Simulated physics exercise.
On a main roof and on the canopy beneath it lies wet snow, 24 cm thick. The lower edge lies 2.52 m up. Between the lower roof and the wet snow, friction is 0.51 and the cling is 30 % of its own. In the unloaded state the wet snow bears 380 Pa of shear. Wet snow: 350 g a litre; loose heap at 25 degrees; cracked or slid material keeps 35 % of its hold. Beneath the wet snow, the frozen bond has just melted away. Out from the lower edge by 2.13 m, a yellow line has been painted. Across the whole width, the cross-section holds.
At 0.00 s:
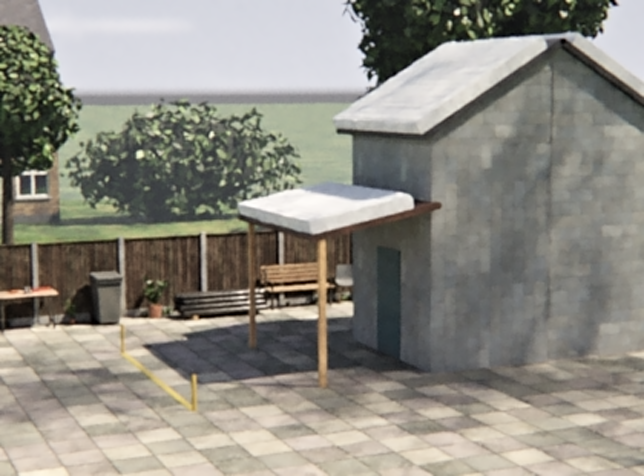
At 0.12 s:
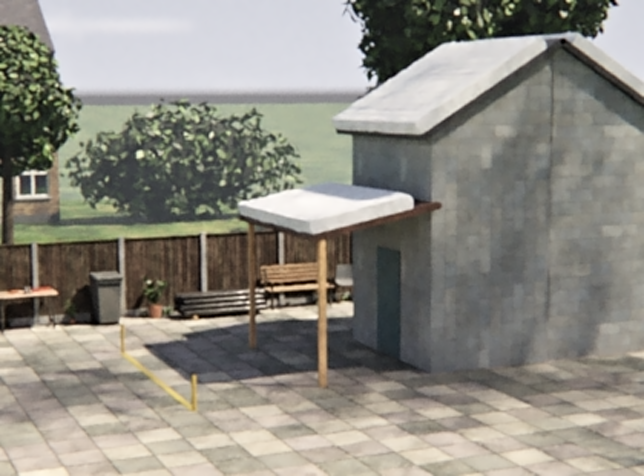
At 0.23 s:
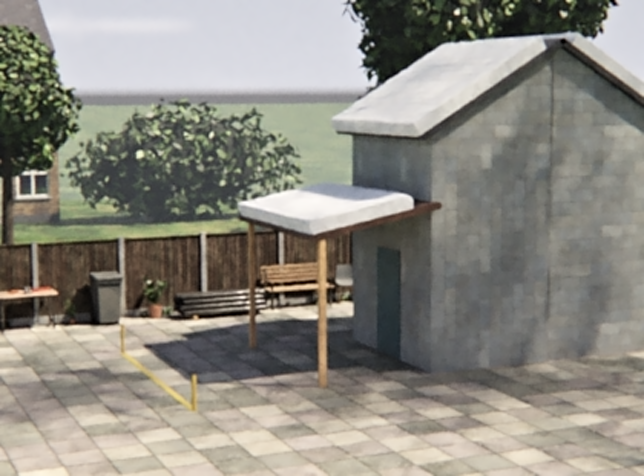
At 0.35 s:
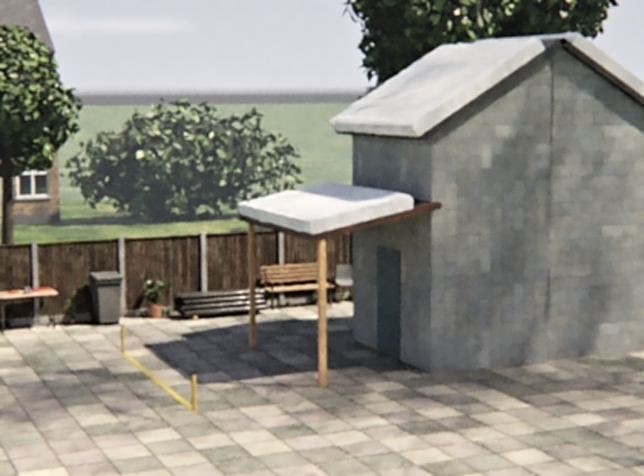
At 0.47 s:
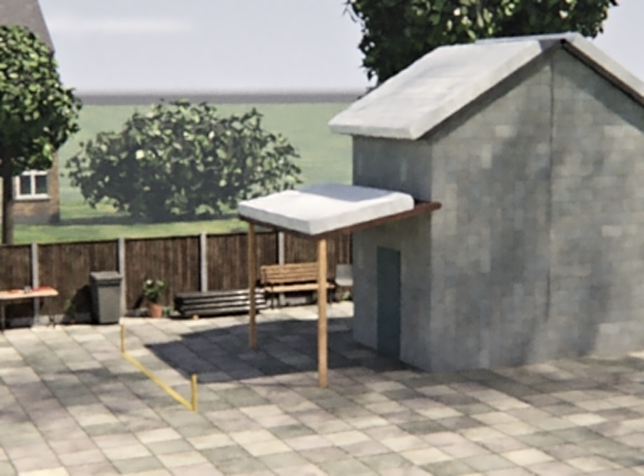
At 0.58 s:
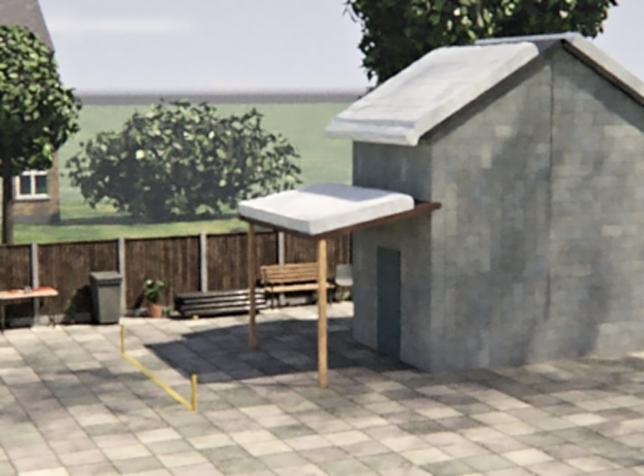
Snow on the main roof of a grey block building sliding slowly left down the slope, its edge drooping past the eave.
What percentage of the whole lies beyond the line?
About 3 %.
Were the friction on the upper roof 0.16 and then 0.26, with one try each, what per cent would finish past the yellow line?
It would be 20 % the first time and 12 % the second.
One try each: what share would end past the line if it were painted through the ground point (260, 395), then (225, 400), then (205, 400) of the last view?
Respectively 18, 10 and 6 percent would end past it.
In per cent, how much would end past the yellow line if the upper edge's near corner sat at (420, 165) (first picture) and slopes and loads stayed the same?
Roughly 0 per cent.
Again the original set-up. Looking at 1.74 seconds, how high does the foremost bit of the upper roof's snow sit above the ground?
Somewhere around 3.0 metres, I'd say.
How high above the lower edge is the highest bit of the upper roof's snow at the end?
0.7 m or so.
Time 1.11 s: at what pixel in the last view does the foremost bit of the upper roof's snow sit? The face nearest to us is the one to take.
Look roughly at (375, 200).
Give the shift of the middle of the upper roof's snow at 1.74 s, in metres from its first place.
2.0 m.
After 1.11 s, none is below the lower edge and 0 % is past the line.
After 1.74 s, none is below the lower edge and 0 % is past the line.
After 2.37 s, none is below the lower edge and 0 % is past the line.
After 3.00 s, 25 % is below the lower edge and 0 % is past the line.
After 4.40 s, at the end, 33 % is below the lower edge and 3 % is past the line.
